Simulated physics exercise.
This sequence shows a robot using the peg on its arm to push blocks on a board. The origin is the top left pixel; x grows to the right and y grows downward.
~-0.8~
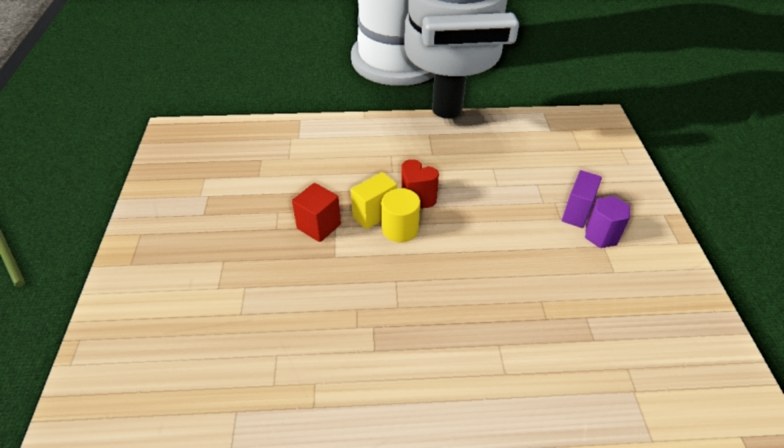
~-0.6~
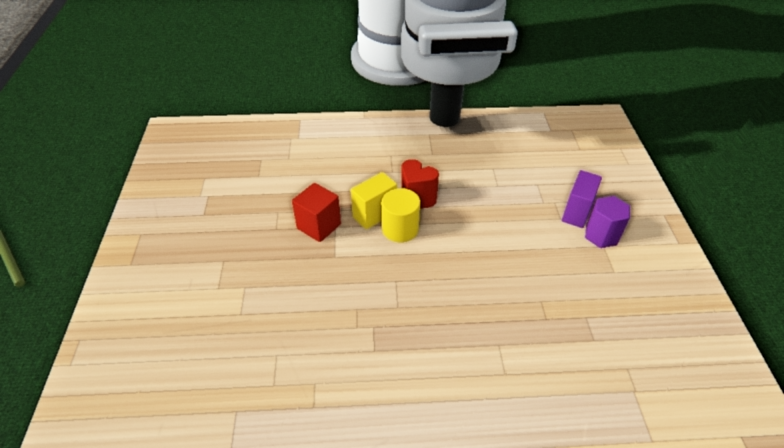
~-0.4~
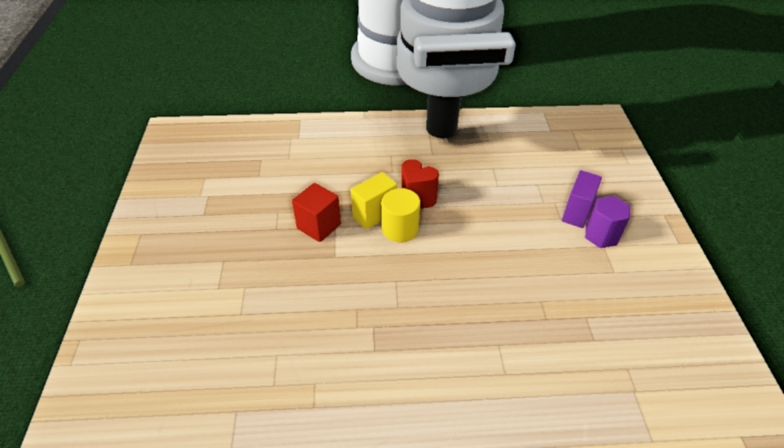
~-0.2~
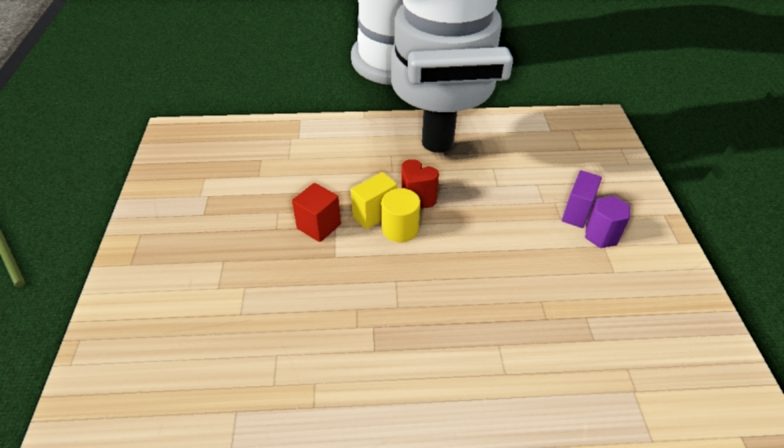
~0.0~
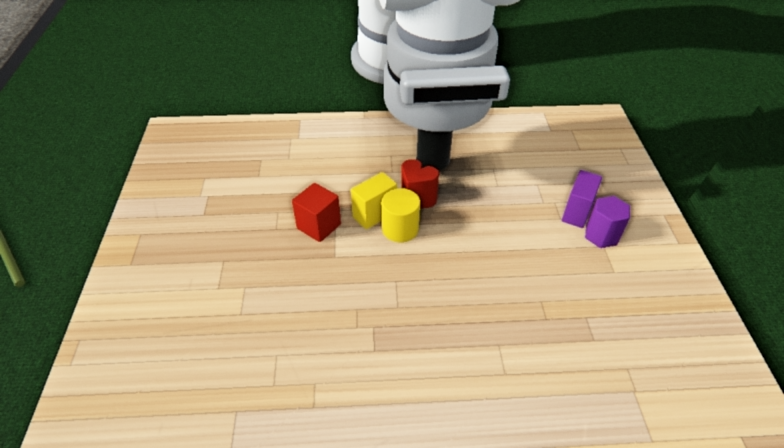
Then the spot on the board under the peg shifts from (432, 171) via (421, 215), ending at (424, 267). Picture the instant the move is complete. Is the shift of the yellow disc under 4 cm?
Going by the path, no.
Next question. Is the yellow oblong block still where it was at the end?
No.
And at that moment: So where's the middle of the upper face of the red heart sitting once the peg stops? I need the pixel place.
The red heart ends near (389, 217).
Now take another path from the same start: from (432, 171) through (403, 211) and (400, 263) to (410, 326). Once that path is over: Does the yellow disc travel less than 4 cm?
Going by the path, no.
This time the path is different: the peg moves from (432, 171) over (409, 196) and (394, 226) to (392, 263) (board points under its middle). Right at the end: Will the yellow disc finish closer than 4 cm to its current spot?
No.
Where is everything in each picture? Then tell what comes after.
In the first picture, tip of the peg at (447, 110), middles of tops, yellow oblong block at (374, 186), yellow disc at (401, 201), red heart at (418, 171).
In the second picture, peg at (445, 118), nothing pushed.
In the third picture, peg at (442, 129), nothing pushed.
In the fourth picture, peg at (438, 143), nothing pushed.
In the fifth picture, peg at (433, 161), yellow oblong block at (374, 186), yellow disc at (401, 201), red heart at (418, 171).
What follows on the original path. One third of the way, peg at (425, 189); yellow oblong block at (369, 189), turned 15° clockwise; yellow disc at (394, 215); red heart at (408, 189).
Two thirds of the way, peg at (421, 220); yellow oblong block at (361, 194), turned 55° clockwise; yellow disc at (381, 238); red heart at (392, 212), turned 35° clockwise.
At the end, peg at (425, 256); yellow oblong block at (361, 194), turned 55° clockwise; yellow disc at (372, 244); red heart at (389, 217), turned 60° clockwise.
